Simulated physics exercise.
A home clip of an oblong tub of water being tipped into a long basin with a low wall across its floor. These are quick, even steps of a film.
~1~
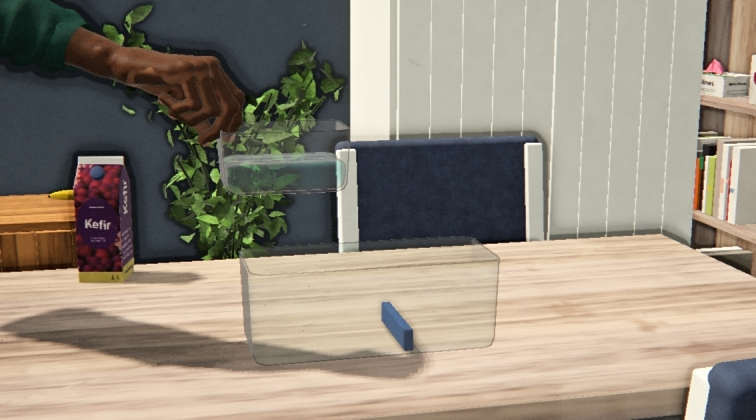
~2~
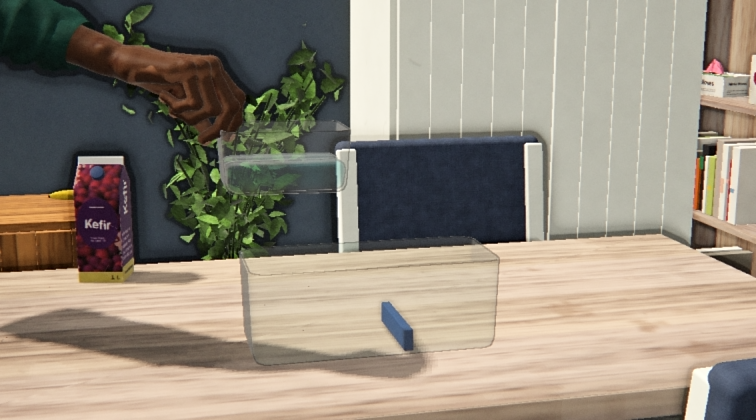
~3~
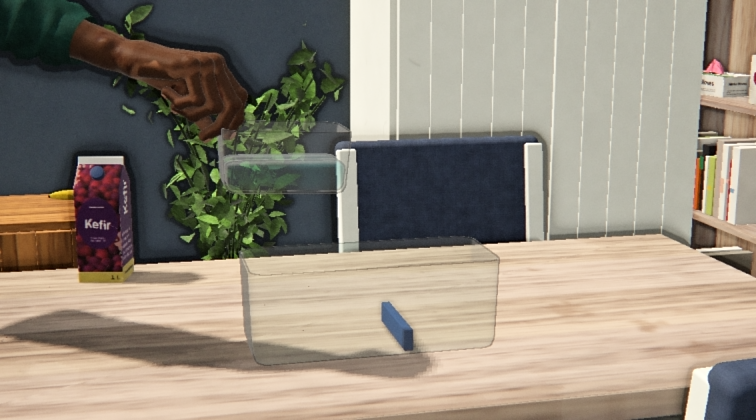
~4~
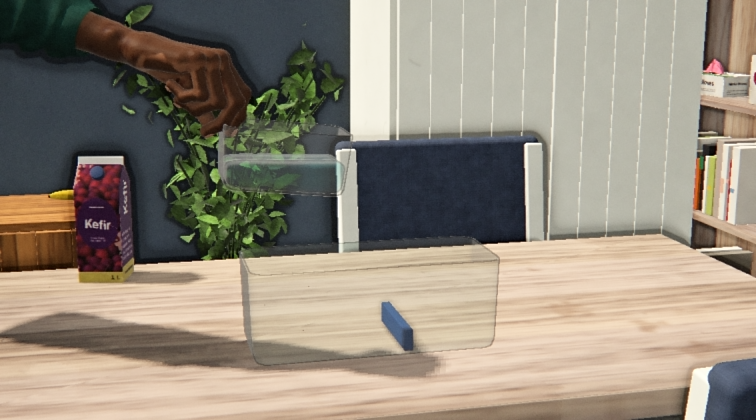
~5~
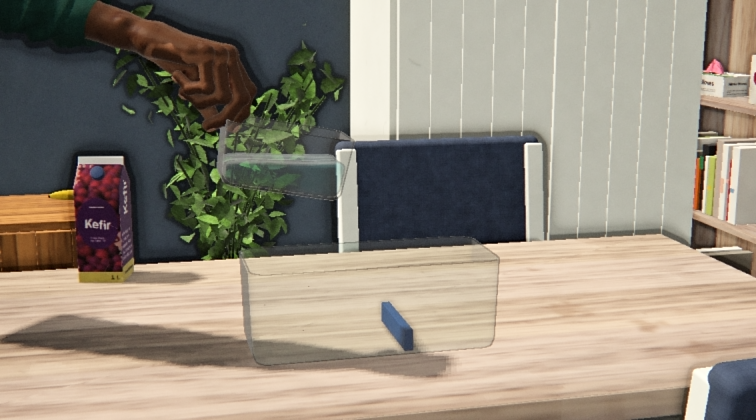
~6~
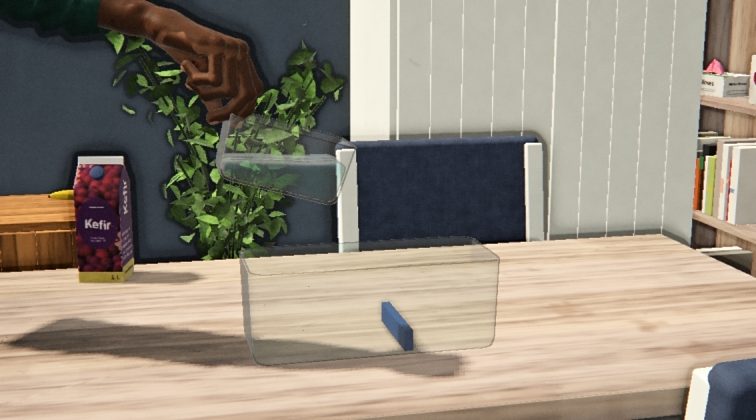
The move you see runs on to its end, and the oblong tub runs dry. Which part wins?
The left-hand part.
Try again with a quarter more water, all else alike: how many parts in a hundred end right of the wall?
Close to 30 per cent.
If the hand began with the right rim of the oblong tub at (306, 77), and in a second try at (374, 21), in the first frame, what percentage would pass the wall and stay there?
Roughly 15 per cent, and 65 per cent.
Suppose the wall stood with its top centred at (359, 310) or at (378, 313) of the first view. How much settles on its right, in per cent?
First some 70, then 40 per cent.
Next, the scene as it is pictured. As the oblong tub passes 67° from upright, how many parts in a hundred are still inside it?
It comes to 60 per cent or so.
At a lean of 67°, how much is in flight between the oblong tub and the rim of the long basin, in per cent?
Some 25 per cent.
A moment on, the tilt is 67° and 60 per cent is still to pour, 13 is left of the wall and 0 right of it.
Next, the tilt is 97° and 15 per cent is still to pour, 67 is left of the wall and 10 right of it.
Then the tilt is 104° and 0 per cent is still to pour, 86 is left of the wall and 13 right of it.
Later the tilt is 104° and 0 per cent is still to pour, 87 is left of the wall and 13 right of it.
Finally, 87 per cent lies left of the wall, 13 right of it and 0 outside.
